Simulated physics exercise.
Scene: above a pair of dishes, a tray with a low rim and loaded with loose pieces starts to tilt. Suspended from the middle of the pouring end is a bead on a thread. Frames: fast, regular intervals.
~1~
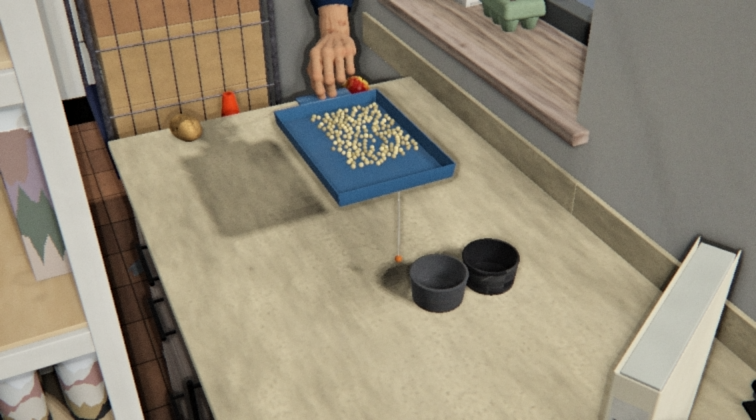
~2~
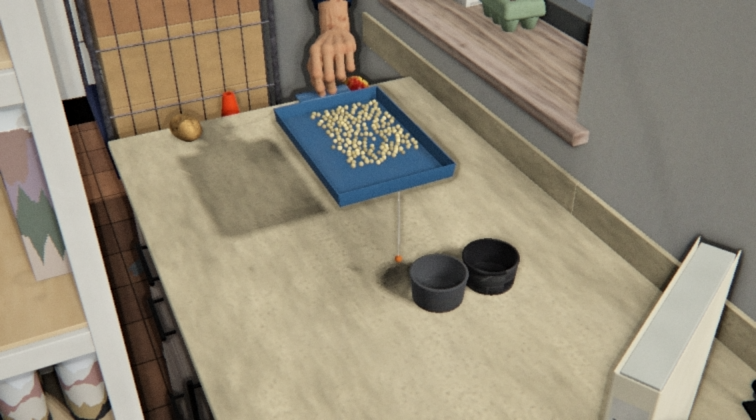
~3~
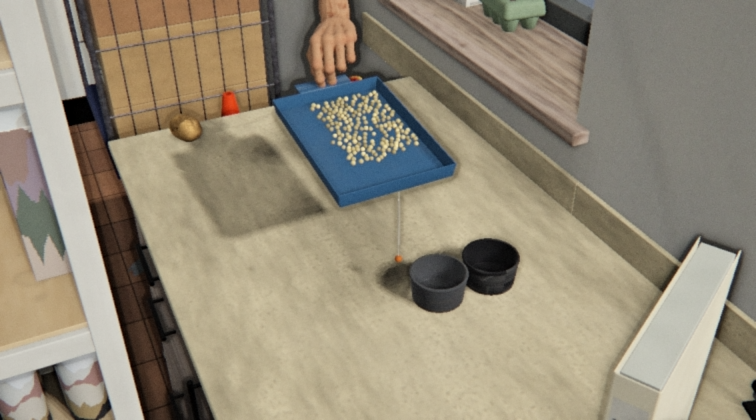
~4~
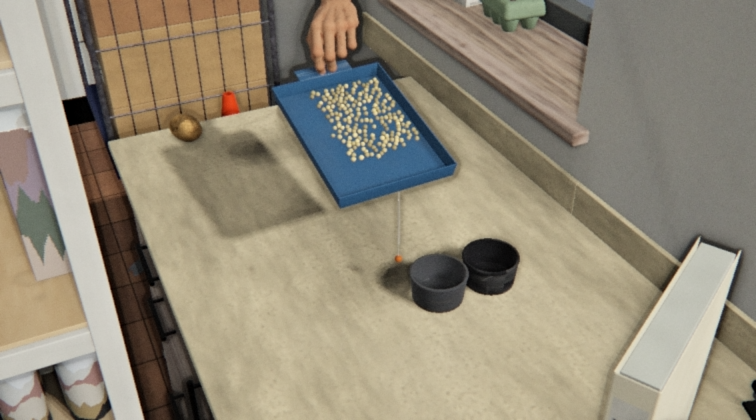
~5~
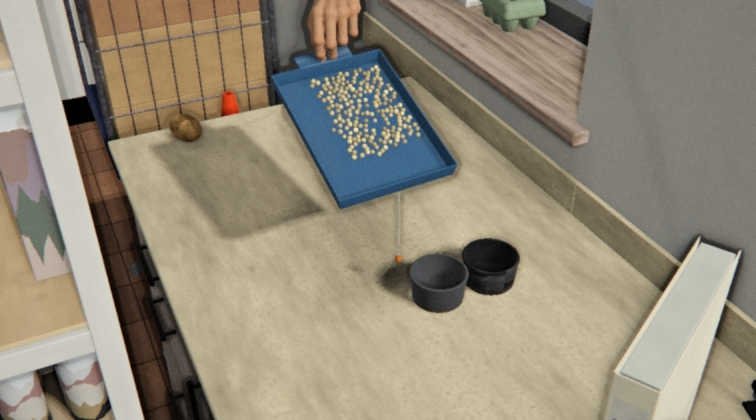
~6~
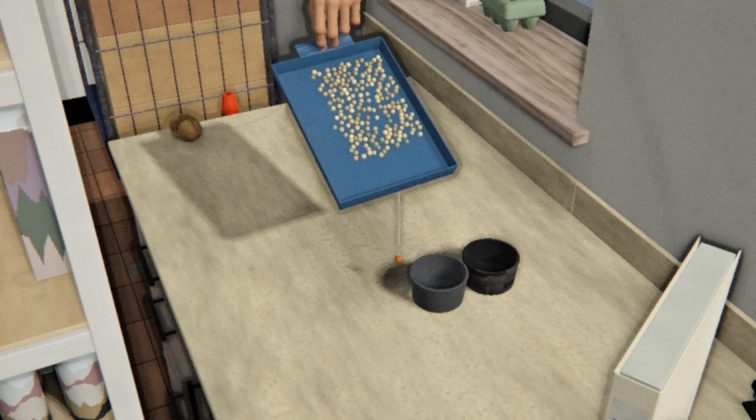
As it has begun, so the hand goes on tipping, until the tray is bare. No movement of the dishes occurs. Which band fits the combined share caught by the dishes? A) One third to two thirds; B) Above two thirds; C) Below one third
Answer: C.
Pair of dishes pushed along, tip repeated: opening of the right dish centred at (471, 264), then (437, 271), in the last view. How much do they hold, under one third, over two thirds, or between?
In order: Below one third, then in the middle band.
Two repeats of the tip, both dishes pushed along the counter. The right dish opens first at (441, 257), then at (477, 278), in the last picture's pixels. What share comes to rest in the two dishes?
In the first position around 10 percent, in the second around 30 percent.
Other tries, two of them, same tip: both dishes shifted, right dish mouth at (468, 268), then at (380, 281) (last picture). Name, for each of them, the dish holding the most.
The first time it's the one placed on the left, and the second time it's the one placed on the right.
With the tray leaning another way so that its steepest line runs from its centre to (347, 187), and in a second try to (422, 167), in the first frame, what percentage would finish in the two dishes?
0 and 40 per cent, in that order.
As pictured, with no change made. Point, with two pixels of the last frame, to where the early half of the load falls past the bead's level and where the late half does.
First roughly (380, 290), then roughly (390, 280).
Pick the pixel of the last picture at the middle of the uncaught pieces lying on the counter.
Estimate: Around (386, 343).
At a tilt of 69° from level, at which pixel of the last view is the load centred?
Somewhere around pixel (382, 196) in the last picture.
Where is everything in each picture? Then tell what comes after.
Corners of the pouring end (340, 193) and (453, 163), level; middle of the load (357, 134), soya beans; left dish (452, 298); right dish (505, 281); bead on its thread (398, 259), in the first picture.
Corners of the pouring end (340, 193) and (453, 163), level; middle of the load (357, 132), in the second picture.
Corners of the pouring end (340, 195) and (453, 163), tipped barely, lowest at the left corner; middle of the load (357, 126), in the third picture.
Corners of the pouring end (341, 197) and (454, 163), tipped a little, lowest at the left corner; middle of the load (358, 117), in the fourth picture.
Corners of the pouring end (341, 199) and (455, 164), tipped clearly, lowest at the left corner; middle of the load (358, 109), in the fifth picture.
Corners of the pouring end (341, 201) and (455, 164), tipped clearly, lowest at the left corner; middle of the load (360, 105), every one on the move; left dish (452, 298); right dish (505, 281), in the sixth picture.
Just after the last frame, tray tipped steeply; the larger part on the tray; roughly a quarter in the air.
A moment on, tray tipped past a quarter turn; roughly half on the tray; just a few in the left dish; roughly a third outside both; roughly a quarter in the air.
Further on, tray tipped past a quarter turn; about a tenth in the left dish; almost all outside both.
When it is over, tray tipped past a quarter turn; about a tenth in the left dish; not one in the right dish; almost all outside both.
